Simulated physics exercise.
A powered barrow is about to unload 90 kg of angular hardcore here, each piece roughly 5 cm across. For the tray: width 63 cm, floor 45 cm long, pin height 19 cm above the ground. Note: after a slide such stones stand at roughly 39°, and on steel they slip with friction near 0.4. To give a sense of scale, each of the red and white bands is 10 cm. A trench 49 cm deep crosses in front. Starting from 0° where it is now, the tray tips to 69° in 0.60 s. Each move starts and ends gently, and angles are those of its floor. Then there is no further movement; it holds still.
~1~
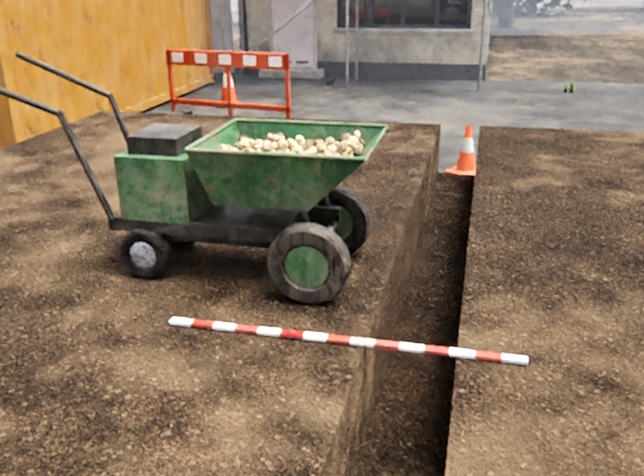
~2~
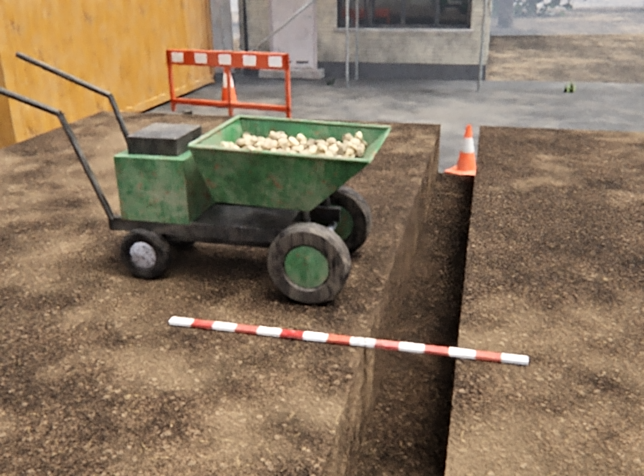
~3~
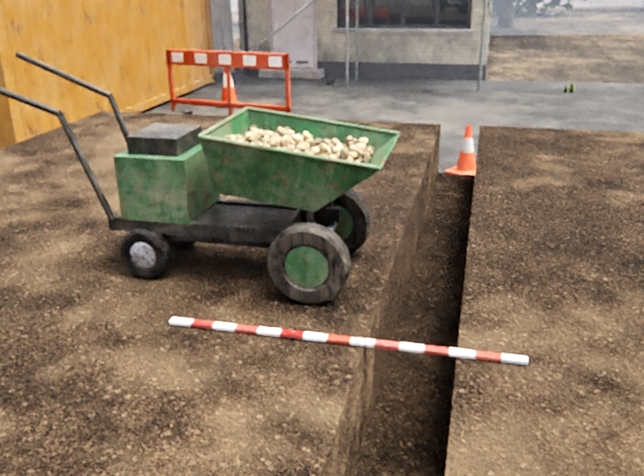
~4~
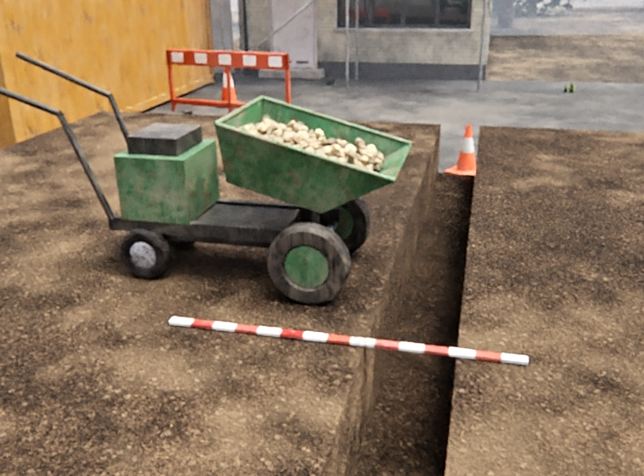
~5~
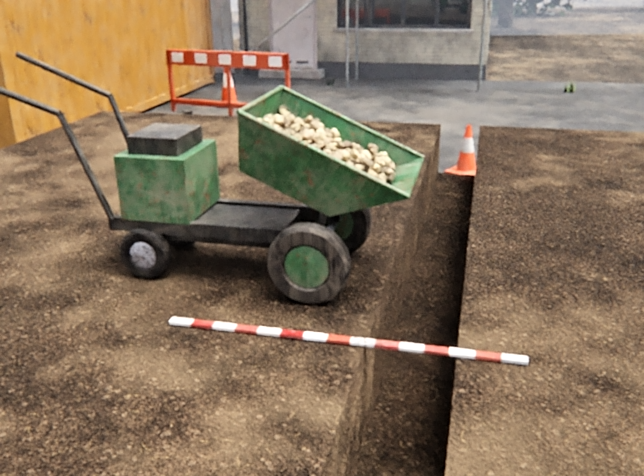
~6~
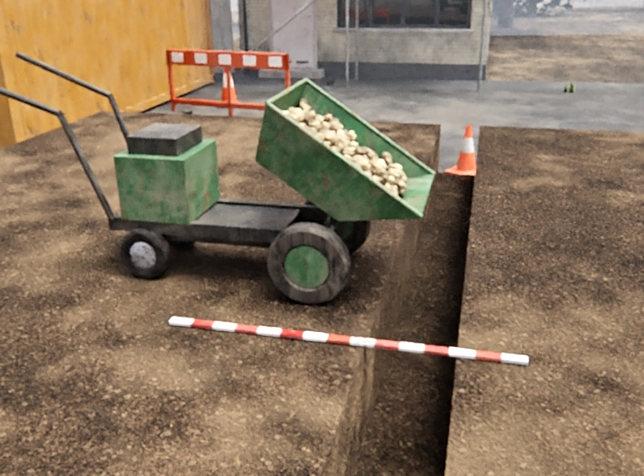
A green powered barrow tilts its tray of pale stones steadily rightward beside a trench.
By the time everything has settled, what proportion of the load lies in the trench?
About 43 percent of the load.
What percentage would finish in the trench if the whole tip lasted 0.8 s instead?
It would come to roughly 55 per cent.
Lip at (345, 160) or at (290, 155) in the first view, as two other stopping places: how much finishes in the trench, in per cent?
I'd expect close to 65 per cent at the first and 100 per cent at the second.
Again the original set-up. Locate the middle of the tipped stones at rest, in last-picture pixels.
At about pixel (480, 286) in the last view.
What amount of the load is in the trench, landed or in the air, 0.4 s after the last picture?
Around 10 per cent of it.
Then, 0.1 s after the last picture the floor is at 58°, 100 % in the tray; the foremost stones are at (426, 230).
Then, 0.4 s after the last picture the floor is at 69°, 76 % in the tray, 9 % in the trench, 14 % past the trench; the foremost stones are at (500, 298).
Then, 0.7 s after the last picture the floor is at 69°, 19 % in the tray, 23 % in the trench, 58 % past the trench; the foremost stones are at (634, 303).
Then, 2.7 s after the last picture the floor is at 69°, 0 % in the tray, 43 % in the trench, 57 % past the trench; the foremost stones are past the picture's edge.
